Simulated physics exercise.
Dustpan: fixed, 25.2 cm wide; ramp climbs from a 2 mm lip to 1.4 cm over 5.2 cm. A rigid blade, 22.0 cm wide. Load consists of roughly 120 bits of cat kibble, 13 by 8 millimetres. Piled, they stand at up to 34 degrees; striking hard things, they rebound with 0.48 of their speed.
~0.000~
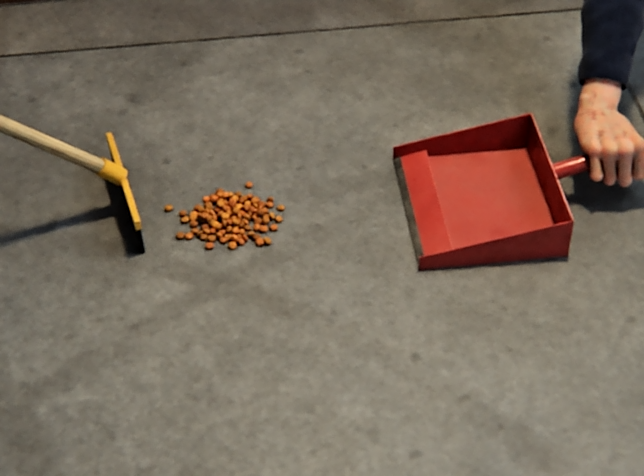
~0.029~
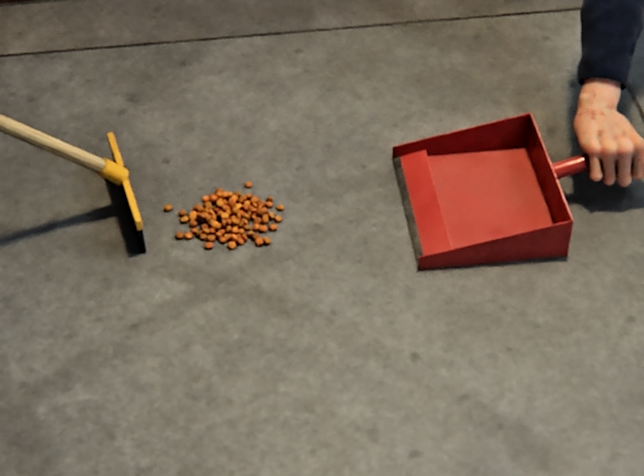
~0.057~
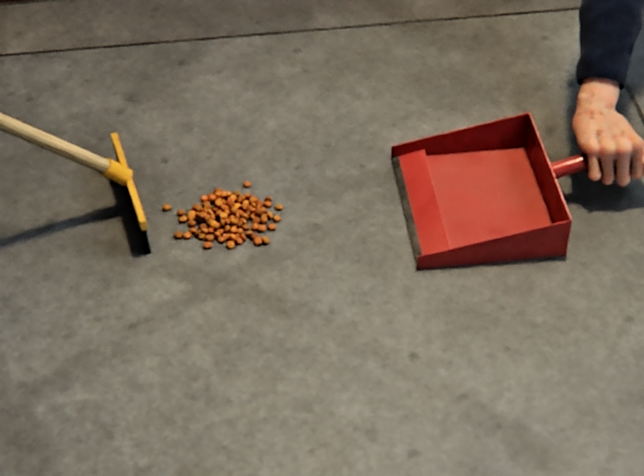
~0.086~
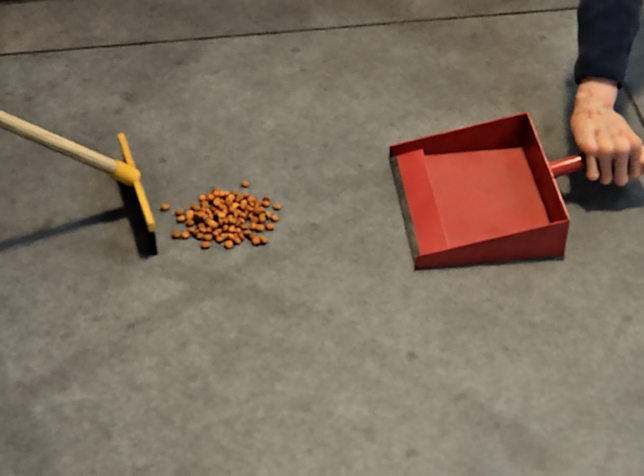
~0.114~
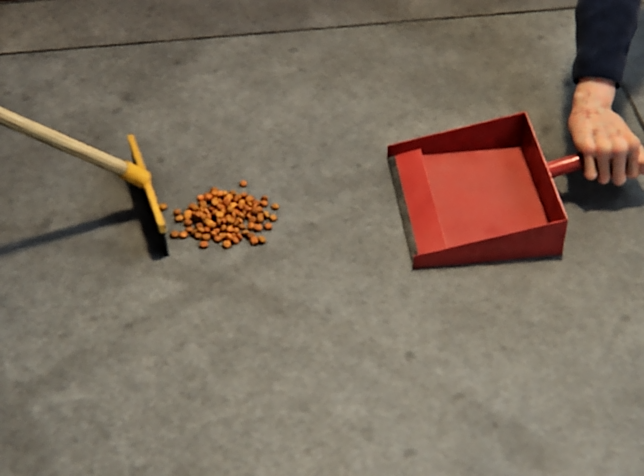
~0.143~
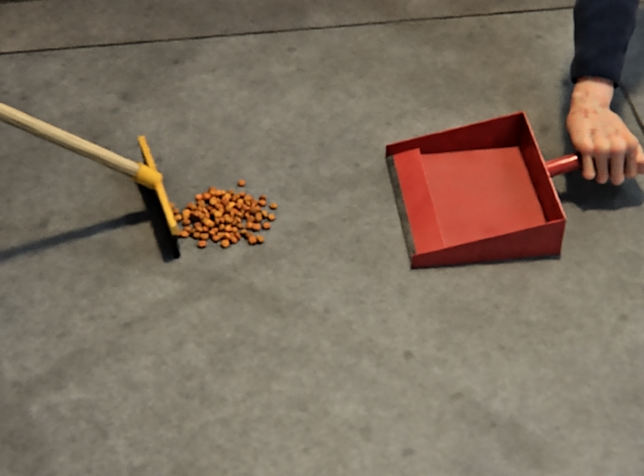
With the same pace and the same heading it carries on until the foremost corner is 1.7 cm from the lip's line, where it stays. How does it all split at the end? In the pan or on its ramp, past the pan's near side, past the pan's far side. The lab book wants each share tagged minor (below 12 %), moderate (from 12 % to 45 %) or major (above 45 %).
Tags: Pan = minor; near side = minor; far side = minor.
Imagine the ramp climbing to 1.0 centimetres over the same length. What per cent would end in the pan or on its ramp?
About 5 %.
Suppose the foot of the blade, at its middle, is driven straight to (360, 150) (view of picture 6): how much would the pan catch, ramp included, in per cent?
Roughly 20 %.
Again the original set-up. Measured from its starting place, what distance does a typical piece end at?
The figure is about 24 cm.
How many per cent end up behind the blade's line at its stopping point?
15 %.
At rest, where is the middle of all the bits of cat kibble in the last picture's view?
I'd put it at about (385, 212).
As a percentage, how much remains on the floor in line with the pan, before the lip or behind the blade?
90 %.
After 0.38 s, middle of the blade 20 cm from the lip; 0 % over the lip, far side 0 %, near side 0 %.
After 0.53 s, middle of the blade 10 cm from the lip; 0 % over the lip, far side 0 %, near side 0 %.
After 0.81 s, middle of the blade 4 cm from the lip; 5 % over the lip, far side 0 %, near side 5 %.
At rest (1.3 s), pan 5 %, near side 5 %, far side 0 %, in front of the lip or behind the blade 90 %.
